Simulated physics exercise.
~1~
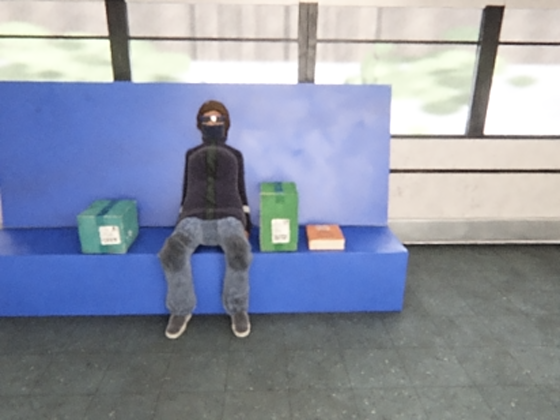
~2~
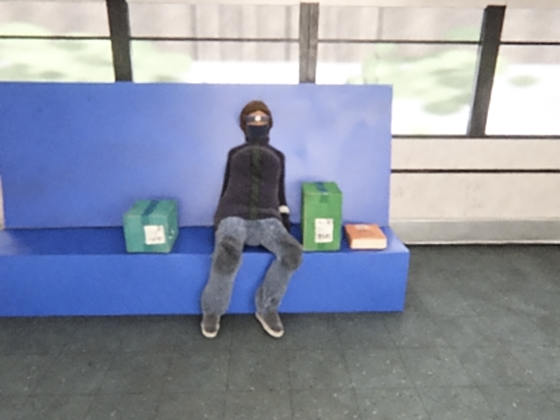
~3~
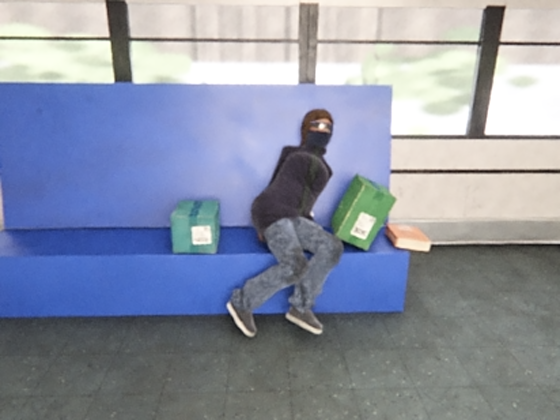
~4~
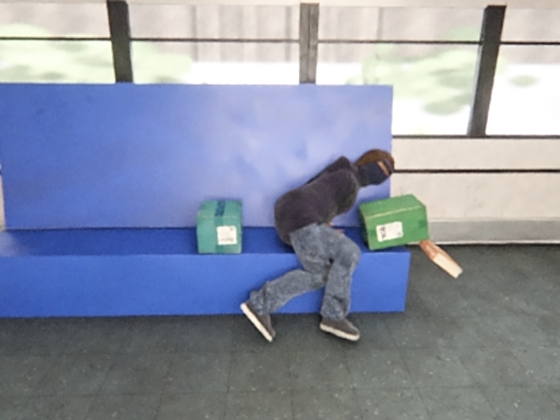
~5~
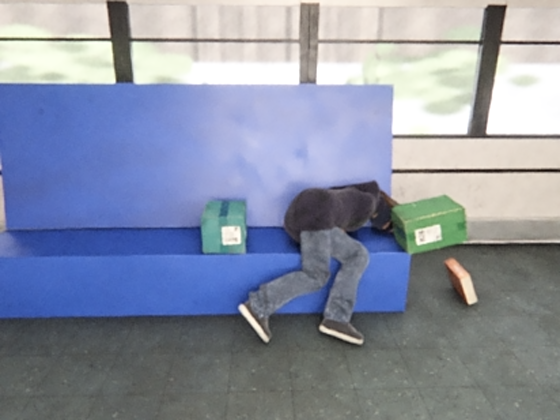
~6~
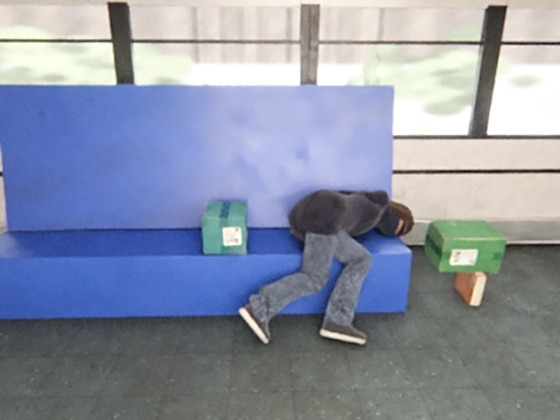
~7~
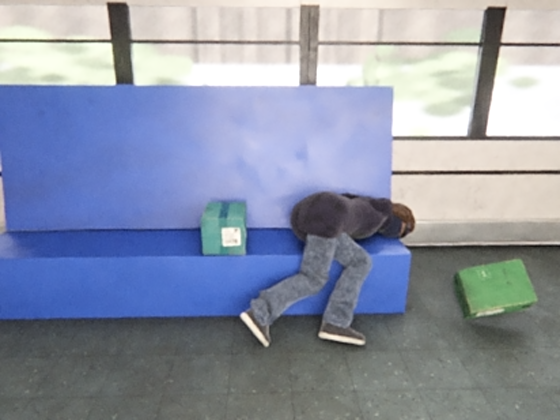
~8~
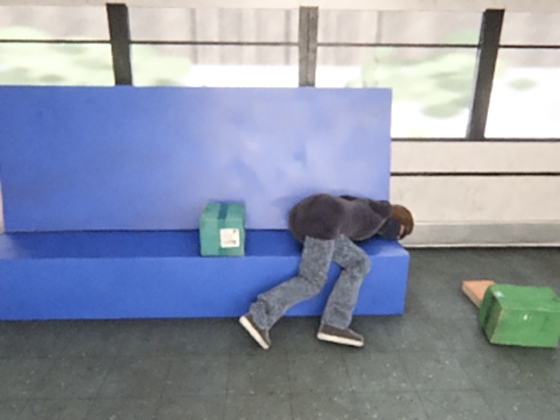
A masked person in dark clothes slid right along a blue bench with the bags, then toppled sideways and lay slumped at its end. The orange folder and green pack dropped off onto the floor, while the teal holdall stayed on the seat.
